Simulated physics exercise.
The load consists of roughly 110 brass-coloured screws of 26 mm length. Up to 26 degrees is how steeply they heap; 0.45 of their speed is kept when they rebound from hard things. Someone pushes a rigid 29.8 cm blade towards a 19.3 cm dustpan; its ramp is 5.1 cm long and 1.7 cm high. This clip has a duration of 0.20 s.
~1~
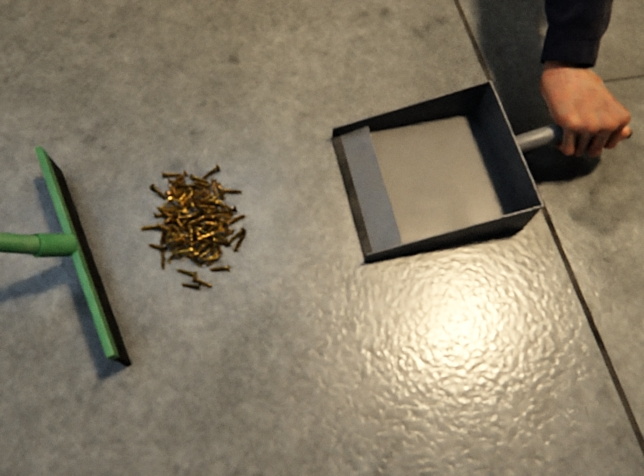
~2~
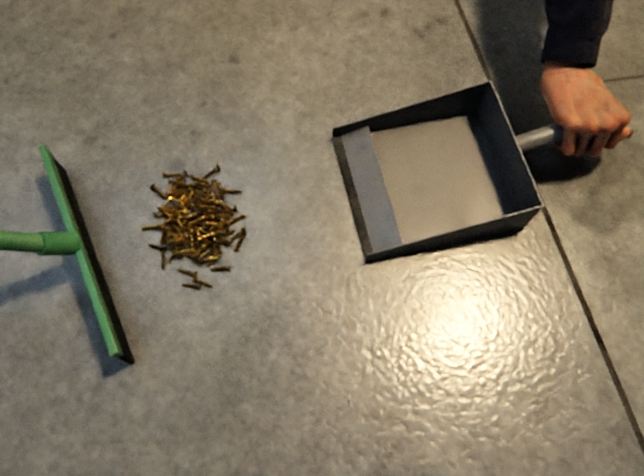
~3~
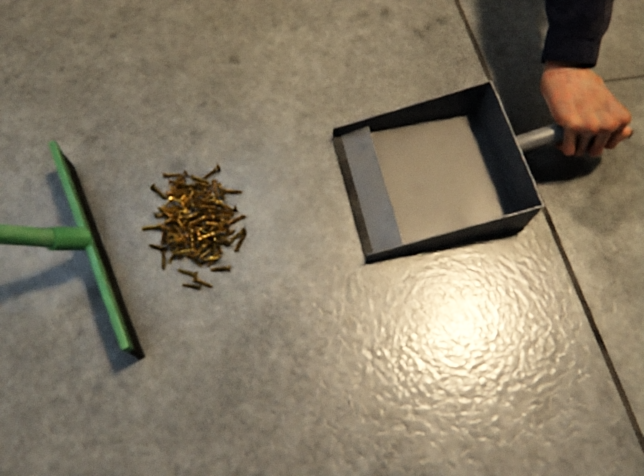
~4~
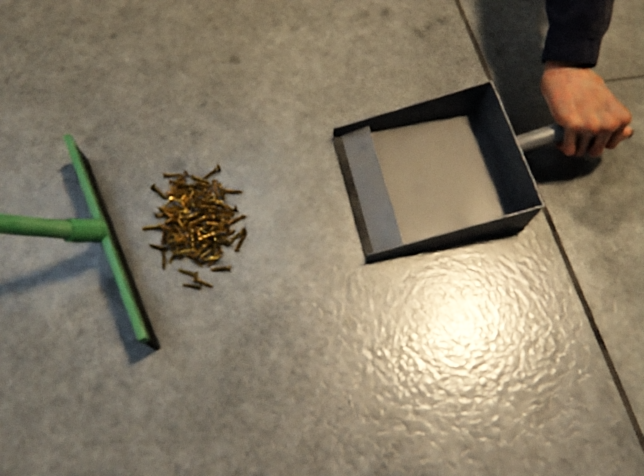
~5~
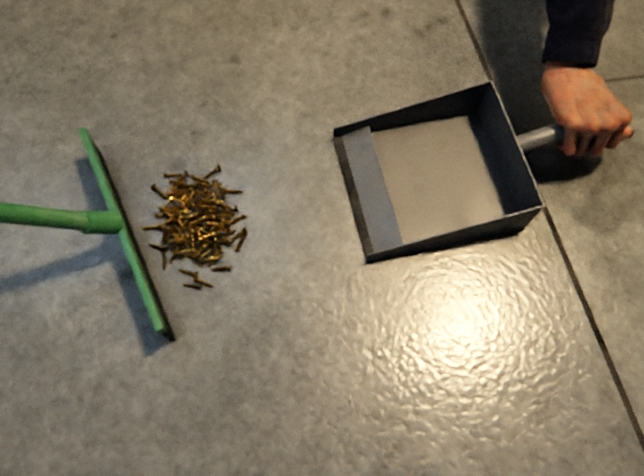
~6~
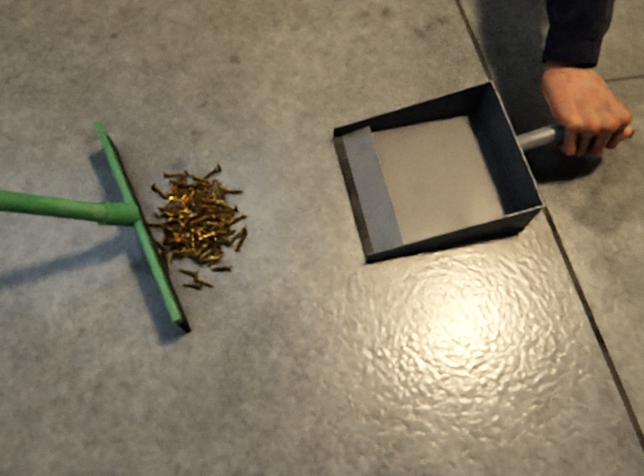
A hand holds a dustpan still while a green blade slides right to brass-coloured screws.
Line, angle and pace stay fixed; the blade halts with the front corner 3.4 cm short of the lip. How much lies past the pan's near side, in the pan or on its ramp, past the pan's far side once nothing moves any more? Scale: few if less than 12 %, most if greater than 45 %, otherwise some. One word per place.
Past the pan's near side - few; in the pan or on its ramp - few; past the pan's far side - some.
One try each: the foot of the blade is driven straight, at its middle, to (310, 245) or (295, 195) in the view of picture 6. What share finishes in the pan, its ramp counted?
About 0 and 0 per cent.
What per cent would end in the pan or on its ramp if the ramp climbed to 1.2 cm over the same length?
Around 0 per cent.
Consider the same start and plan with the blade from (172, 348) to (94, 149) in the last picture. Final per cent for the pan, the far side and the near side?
Per cent by place - pan 0, far side 5, near side 5.
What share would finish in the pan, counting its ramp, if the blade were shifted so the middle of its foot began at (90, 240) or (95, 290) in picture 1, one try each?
First try about 5 per cent, second about 0 per cent.
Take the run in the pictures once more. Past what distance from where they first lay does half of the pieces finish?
About 20 cm.
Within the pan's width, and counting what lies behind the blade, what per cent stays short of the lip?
It comes to some 70 percent.
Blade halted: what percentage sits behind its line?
Near 0 percent, give or take.
Then, 0.22 s after the last picture, middle of the blade 17 cm from the lip; 0 % over the lip, far side 5 %, near side 0 %.
Then, 0.36 s after the last picture, middle of the blade 10 cm from the lip; 0 % over the lip, far side 15 %, near side 0 %.
Then, 0.62 s after the last picture, middle of the blade 7 cm from the lip; 0 % over the lip, far side 30 %, near side 0 %.
In the end, near side 0 %, pan 0 %, far side 30 %, in front of the lip or behind the blade 70 %.
